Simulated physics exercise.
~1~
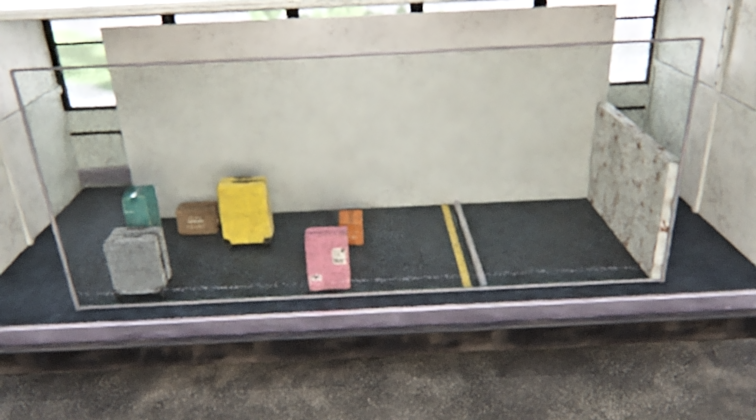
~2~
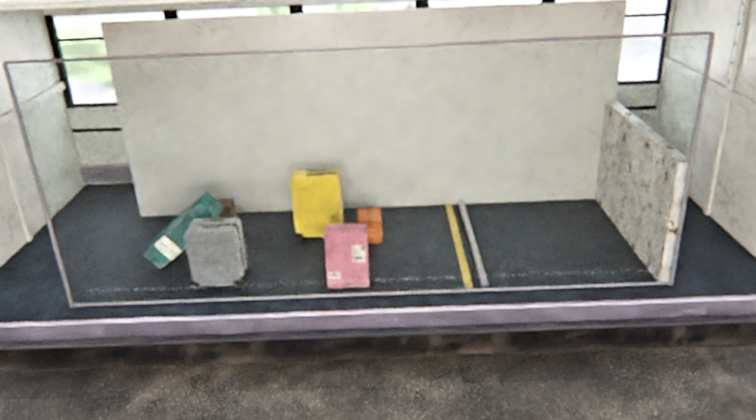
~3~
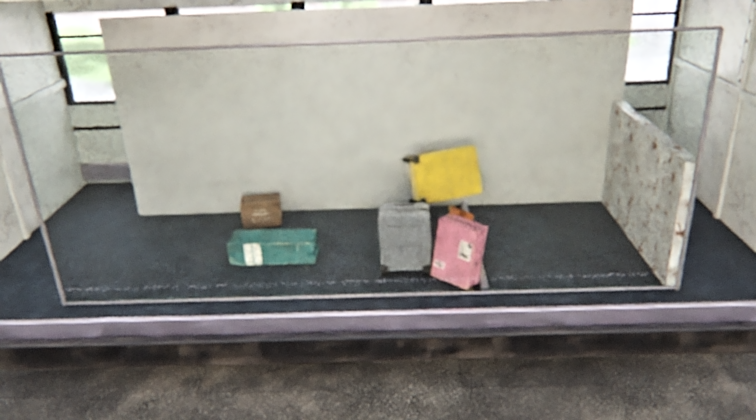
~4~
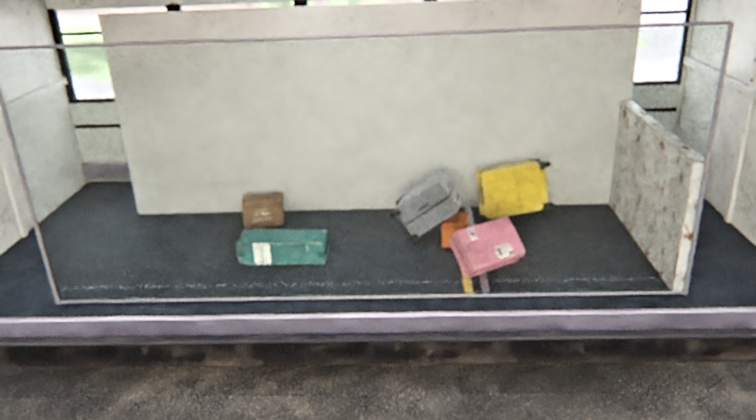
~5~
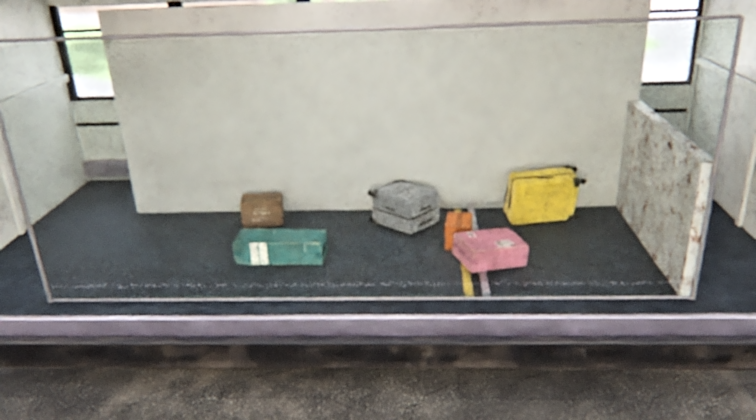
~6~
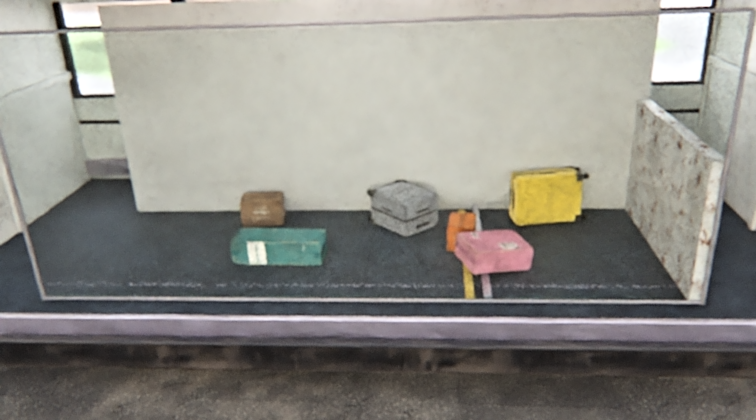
Yellow, grey and pink suitcases sliding right and tipping over in an open bay, the pink one ending across the yellow line.
